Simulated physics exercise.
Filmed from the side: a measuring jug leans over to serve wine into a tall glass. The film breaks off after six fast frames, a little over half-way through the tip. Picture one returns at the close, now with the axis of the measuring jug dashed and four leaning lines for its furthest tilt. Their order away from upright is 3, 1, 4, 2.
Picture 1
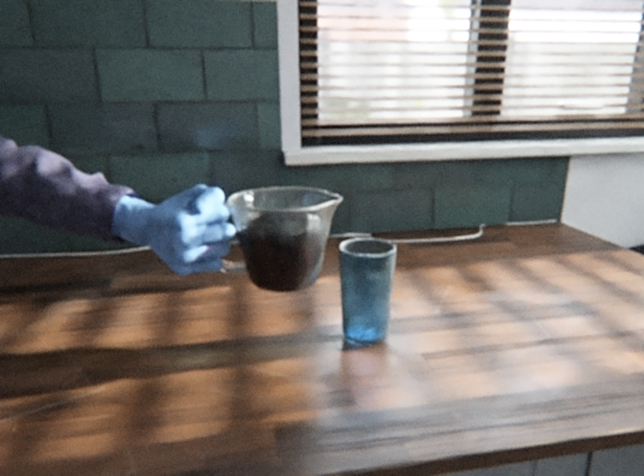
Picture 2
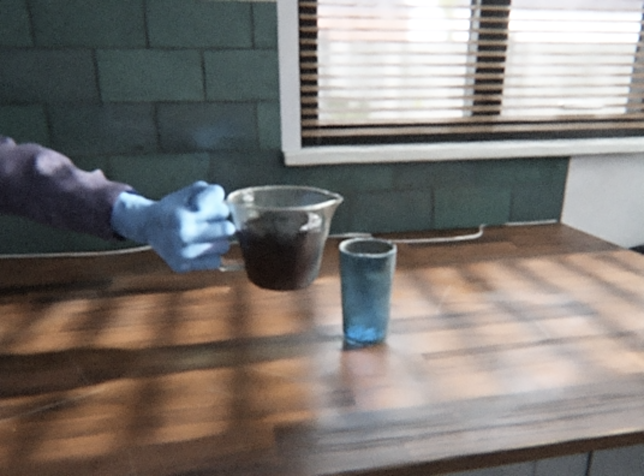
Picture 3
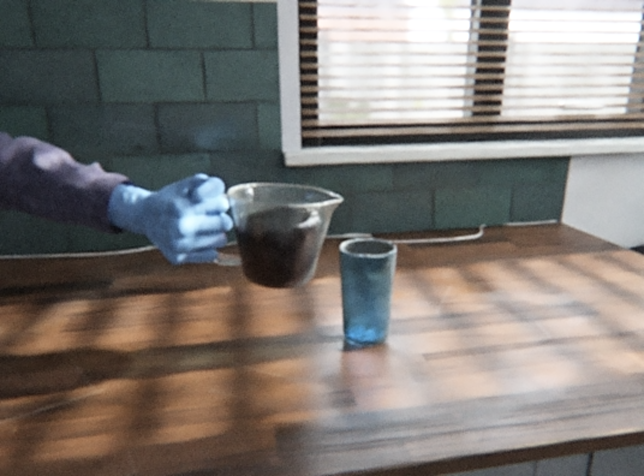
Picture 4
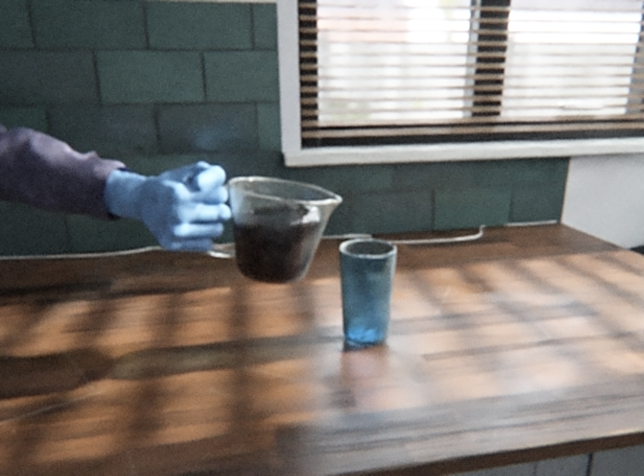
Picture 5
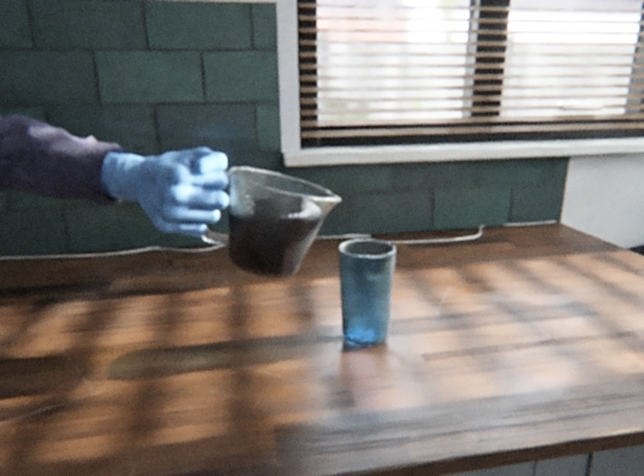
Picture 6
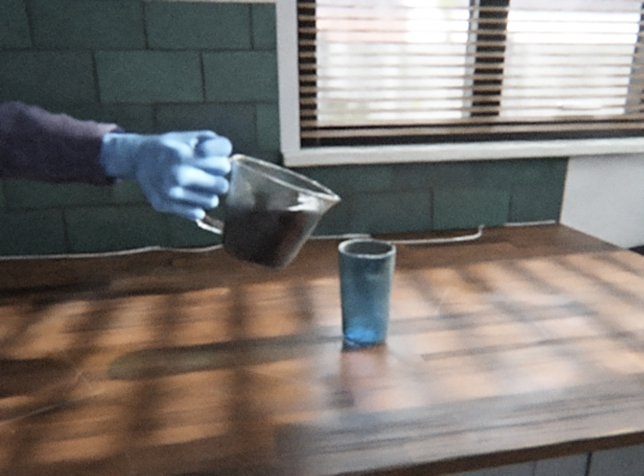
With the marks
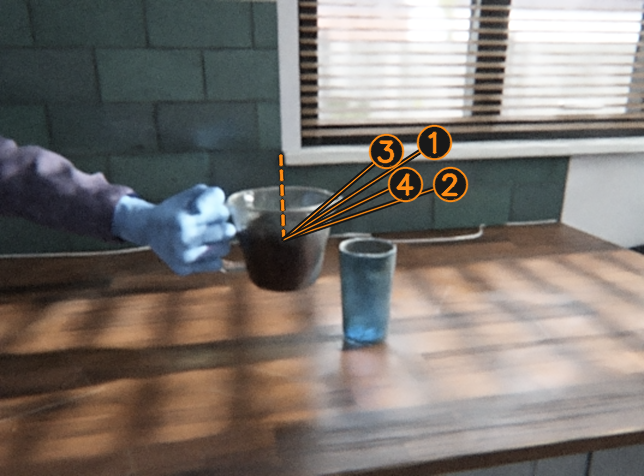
A blue-gloved hand gradually tilts a glass jug of dark liquid rightward beside a tall glass.
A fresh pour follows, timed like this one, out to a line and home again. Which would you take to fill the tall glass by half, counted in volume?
Use line 3.
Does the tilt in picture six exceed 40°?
No.
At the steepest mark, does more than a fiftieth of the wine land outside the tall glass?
Yes.
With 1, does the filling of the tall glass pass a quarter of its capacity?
Yes.
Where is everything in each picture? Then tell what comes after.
In the first frame, upright, lip at (340, 198); rim of the tall glass round (367, 246); nothing has left yet.
In the second frame, upright, lip at (340, 198); nothing has left yet.
In the third frame, tipped about 5°, lip at (341, 198); nothing has left yet.
In the fourth frame, tipped about 10°, lip at (340, 199); nothing has left yet.
In the fifth frame, tipped about 16°, lip at (339, 199); nothing has left yet.
In the sixth frame, tipped about 23°, lip at (338, 199); nothing has left yet.
On the marked copy, 1 at (420, 151); 2 at (433, 189); 3 at (374, 163); 4 at (388, 189).
For line 1, the tall glass ends with about 67 % of what it can hold; 6 % of the wine is spilt.
For line 2, the tall glass ends with about 67 % of what it can hold; 34 % of the wine is spilt.
For line 3, the tall glass ends with about 51 % of what it can hold.
For line 4, the tall glass ends with about 74 % of what it can hold; 17 % of the wine is spilt.
